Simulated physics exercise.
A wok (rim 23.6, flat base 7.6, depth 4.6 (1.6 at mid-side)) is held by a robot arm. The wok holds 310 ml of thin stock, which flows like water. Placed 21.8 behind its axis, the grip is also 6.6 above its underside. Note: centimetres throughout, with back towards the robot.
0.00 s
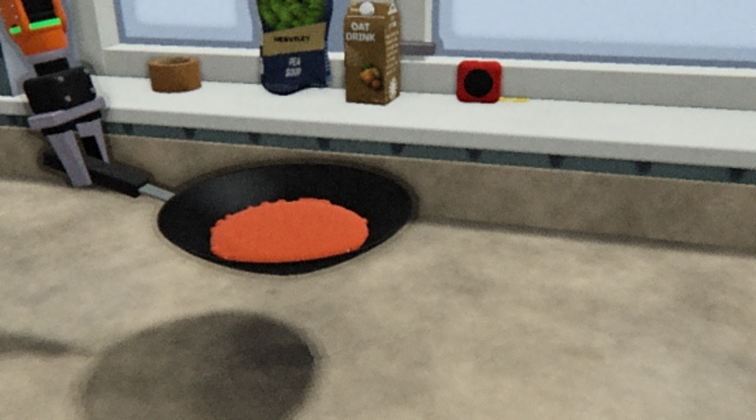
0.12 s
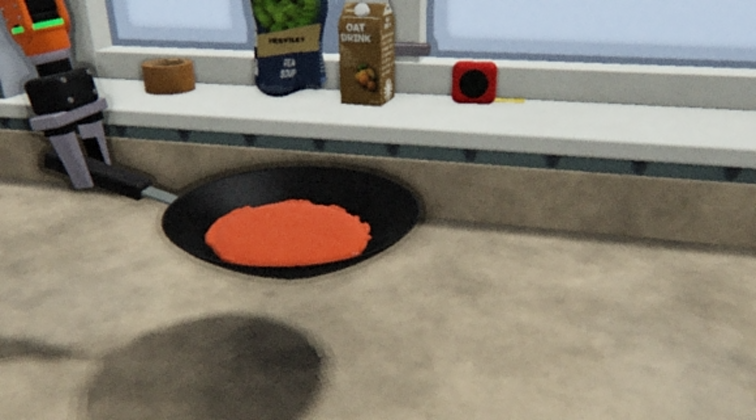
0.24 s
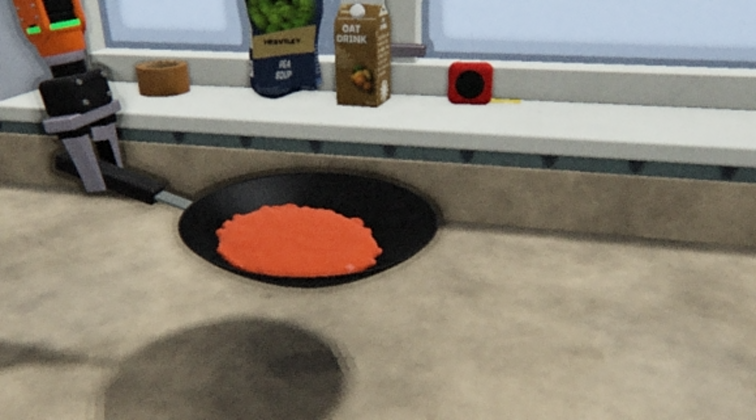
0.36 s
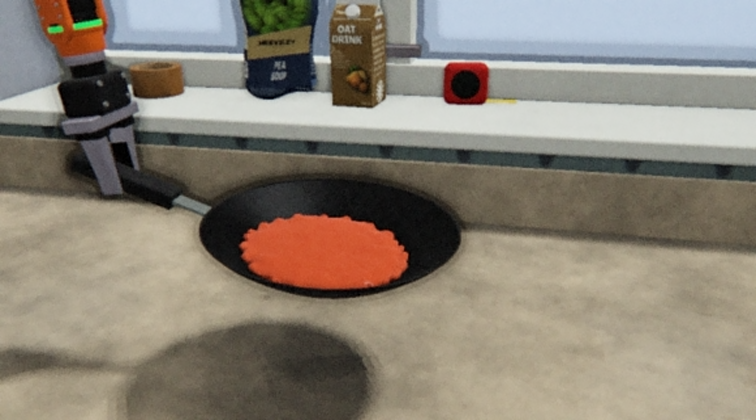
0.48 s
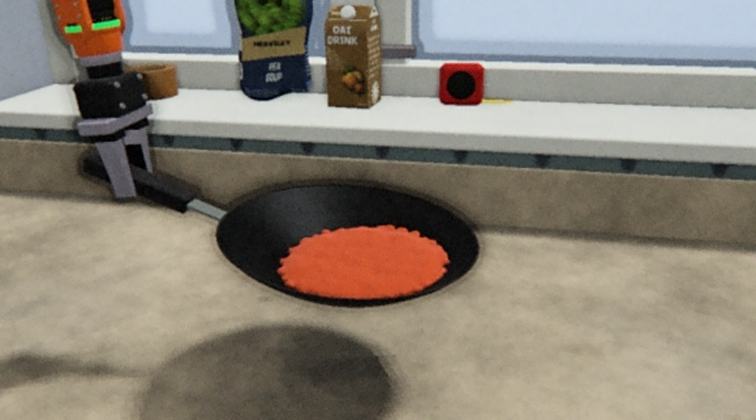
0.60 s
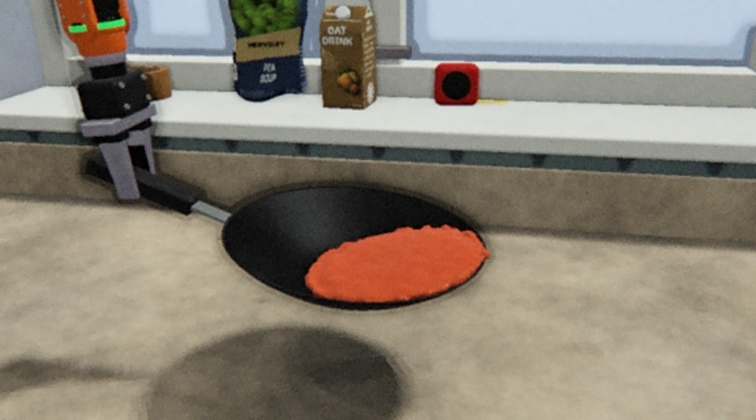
On a kitchen counter, a robot arm moving a black wok rightward and tilting it slightly, orange-red liquid shifting left, then right.
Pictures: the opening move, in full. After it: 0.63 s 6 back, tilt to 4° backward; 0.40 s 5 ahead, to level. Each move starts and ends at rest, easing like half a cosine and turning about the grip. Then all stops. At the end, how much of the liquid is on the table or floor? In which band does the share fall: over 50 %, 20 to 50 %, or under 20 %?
It falls under 20 %.
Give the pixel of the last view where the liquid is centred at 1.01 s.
Roughly at (295, 234).
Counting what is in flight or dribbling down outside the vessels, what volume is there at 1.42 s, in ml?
Estimate: About 0 ml.
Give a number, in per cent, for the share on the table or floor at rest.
About 10 %.
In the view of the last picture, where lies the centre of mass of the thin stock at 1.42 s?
Roughly (298, 232).
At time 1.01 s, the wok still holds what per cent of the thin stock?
It is close to 95 % of the start.
After 1.01 s, tilted 1° backward, liquid up to 17 above the table; 290 ml in the wok, 15 ml on the table or floor.
After 1.42 s, tilted 2° backward, liquid up to 16 above the table; 285 ml in the wok, 20 ml on the table or floor.
After 1.83 s, level, liquid up to 17 above the table; 280 ml in the wok, 25 ml on the table or floor, 5 ml in the air or running down outside.
After 2.63 s, level, liquid up to 16 above the table; 280 ml in the wok, 30 ml on the table or floor.
At rest, 280 ml in the wok, 30 ml on the table or floor. That is 10 % on the table or floor.
